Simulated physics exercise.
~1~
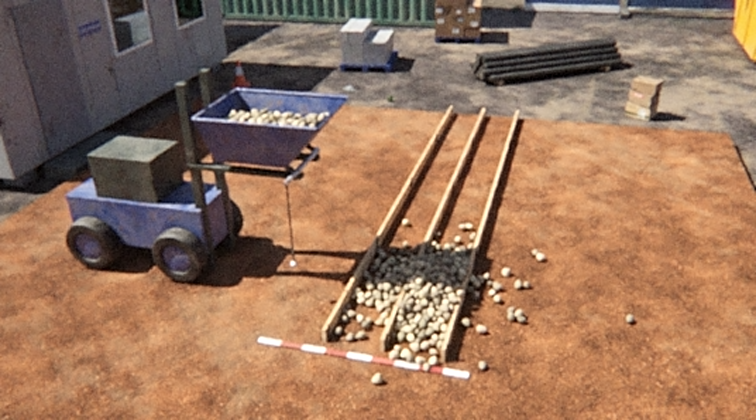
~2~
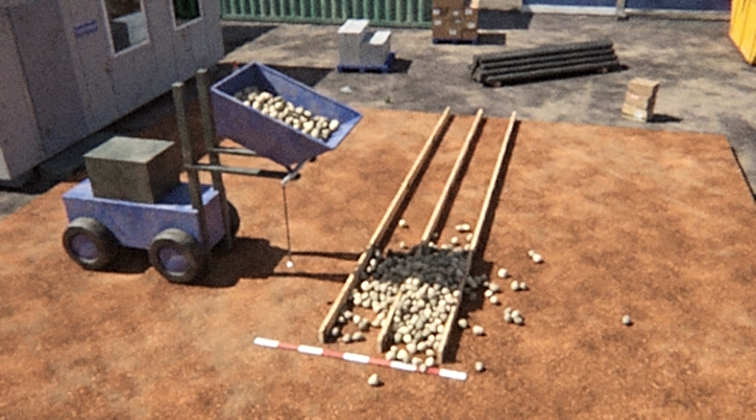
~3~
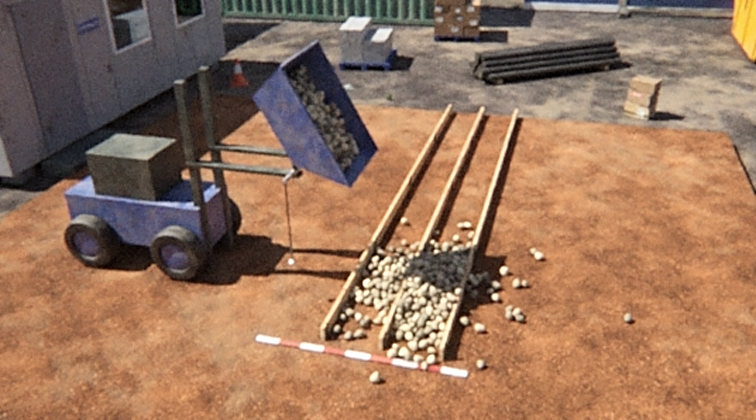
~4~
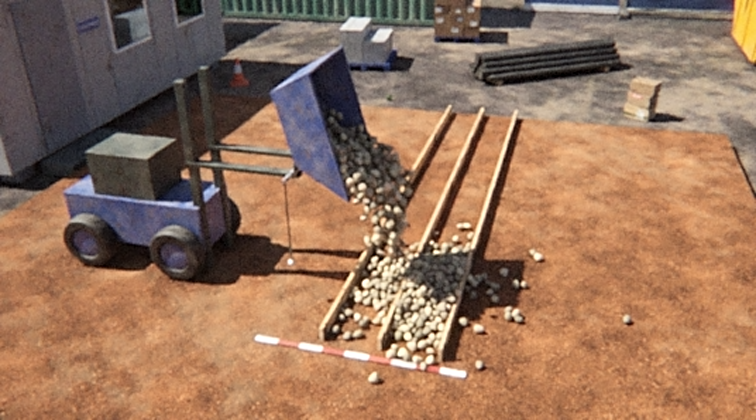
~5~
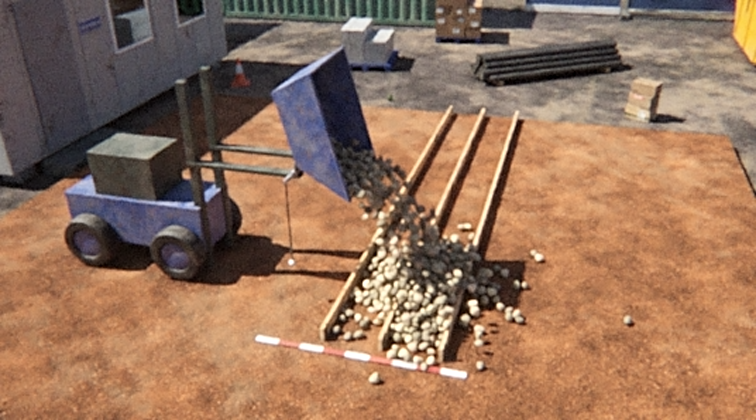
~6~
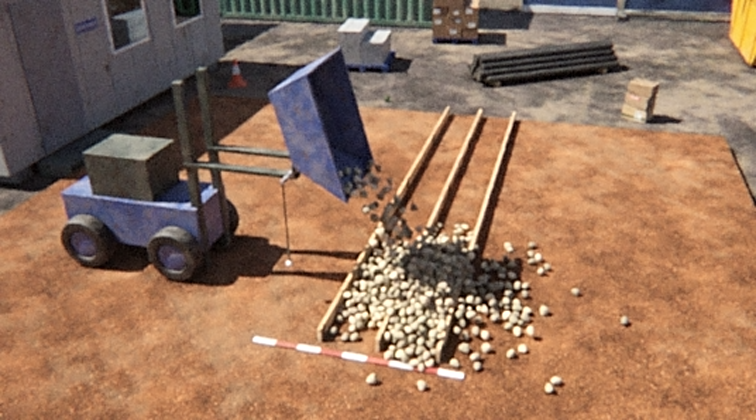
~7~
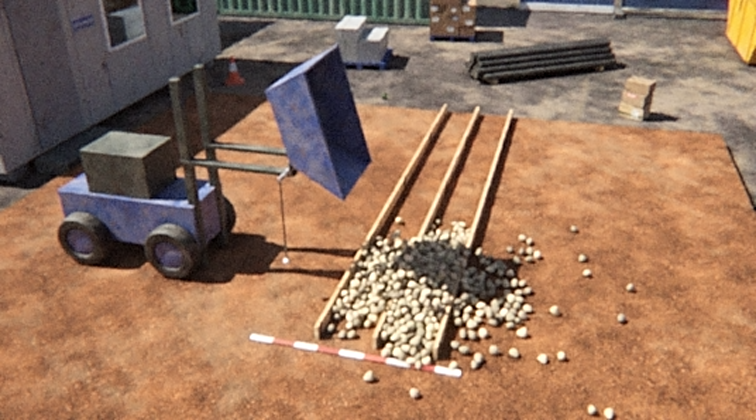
A blue forklift with a raised skip of pale, rounded stones stands at the left of a reddish dirt yard, seen from above by a slightly swaying camera. Three long wooden boards lie to its right, with an earlier heap of stones between them and a red and white striped rod in front. The skip tips steeply to the right, and its stones slide toward the lower edge. They pour out onto the heap, which spreads over the boards while some stones roll away to the right. Finally, the empty skip stays tilted above the wider pile and scattered stones.
